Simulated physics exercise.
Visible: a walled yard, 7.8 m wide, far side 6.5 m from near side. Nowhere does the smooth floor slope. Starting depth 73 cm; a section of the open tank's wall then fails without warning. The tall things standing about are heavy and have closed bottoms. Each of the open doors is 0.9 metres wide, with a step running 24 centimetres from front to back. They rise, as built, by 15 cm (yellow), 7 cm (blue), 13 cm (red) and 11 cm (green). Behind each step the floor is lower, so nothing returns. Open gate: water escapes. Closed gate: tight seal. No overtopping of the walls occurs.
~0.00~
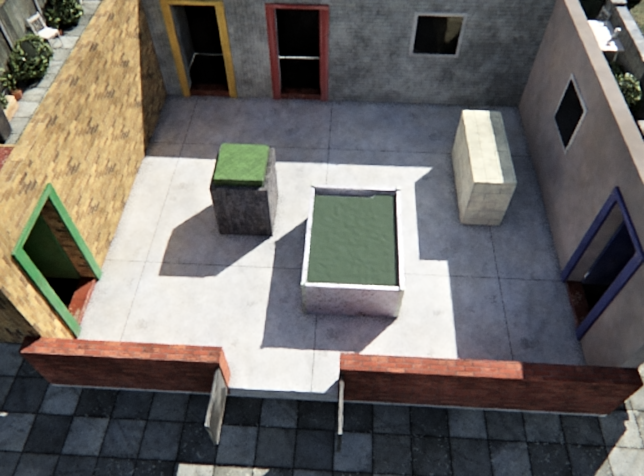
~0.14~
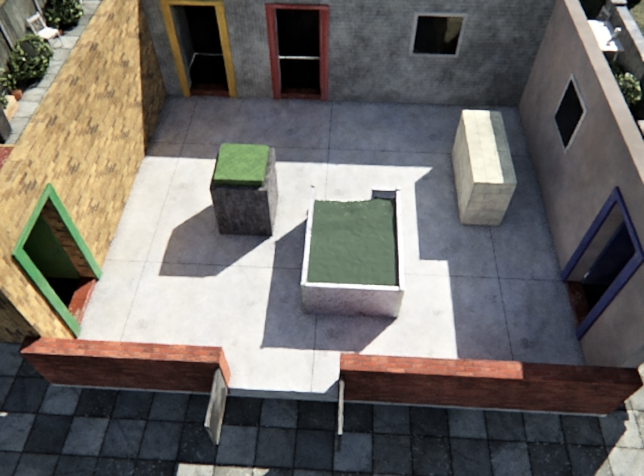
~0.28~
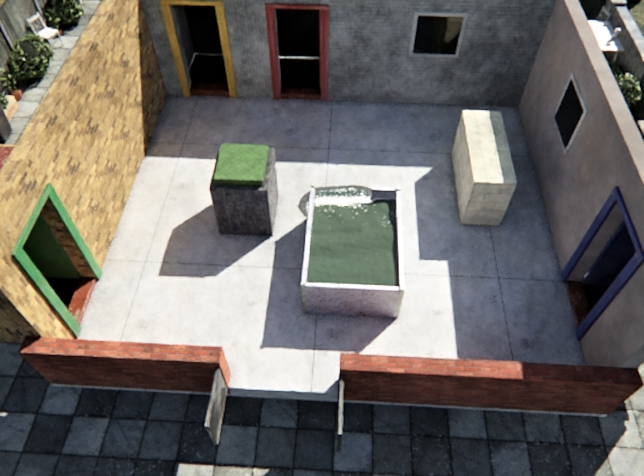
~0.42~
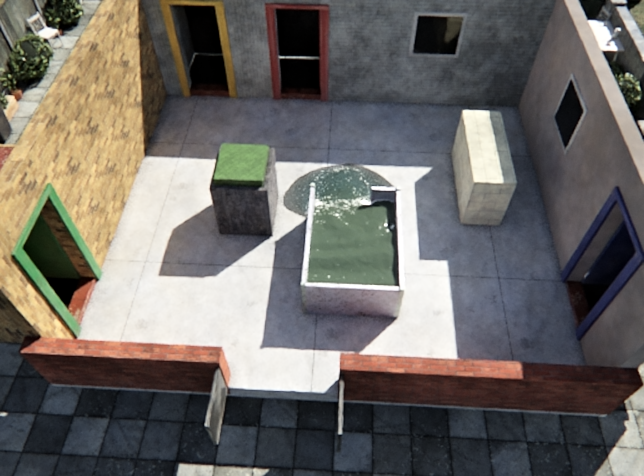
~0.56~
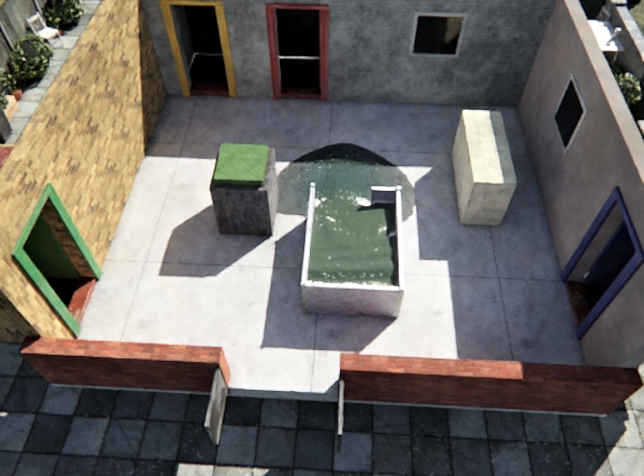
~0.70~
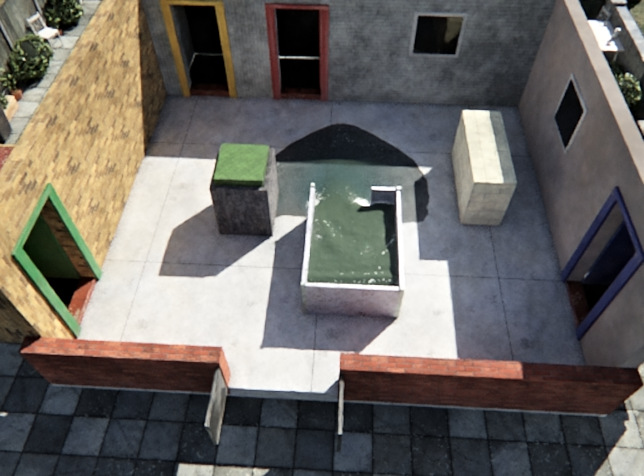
Water pouring from the far side of an open tank, spreading in a widening dark fan across a walled yard's floor.
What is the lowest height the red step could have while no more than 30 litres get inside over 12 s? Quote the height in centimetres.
18 cm.
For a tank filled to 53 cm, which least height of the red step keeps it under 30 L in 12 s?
Something near 11.5 cm should do.
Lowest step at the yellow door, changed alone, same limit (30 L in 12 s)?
At the yellow door you'd want roughly 8.5 cm.
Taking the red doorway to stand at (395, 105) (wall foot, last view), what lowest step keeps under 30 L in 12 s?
Close to 15 cm at the least.
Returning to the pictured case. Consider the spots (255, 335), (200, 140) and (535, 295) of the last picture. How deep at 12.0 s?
I'd read roughly 4, 4 and 2 cm there.
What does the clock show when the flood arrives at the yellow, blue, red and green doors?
Yellow = 2.0 s, blue = 5.0 s, red = 1.1 s, green = 5.5 s.
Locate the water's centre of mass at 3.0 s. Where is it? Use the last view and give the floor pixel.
The water's centre is at about (335, 164).
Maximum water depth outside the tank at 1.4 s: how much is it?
Close to 33 centimetres.
After 1.4 s water covers 25 % of the floor, deepest (33 cm) near (339, 211); 11 cm at the red door, 4 litres in over its 13 cm step.
After 3.0 s water covers 40 % of the floor, deepest (28 cm) near (516, 107); 19 cm at the red door, 68 litres in over its 13 cm step.
After 12.0 s water covers 95 % of the floor, deepest (8 cm) near (367, 379); 4 cm at the red door, 79 litres in over its 13 cm step.
At the red door as built, the water arrived by 1.1 s and peaked near 24 cm at 2.2 s.
With a step of 15.5 cm, 49 litres would have come in within the 12 s; with 20.5 cm, 13 litres. So under 30 litres takes about 18 cm.
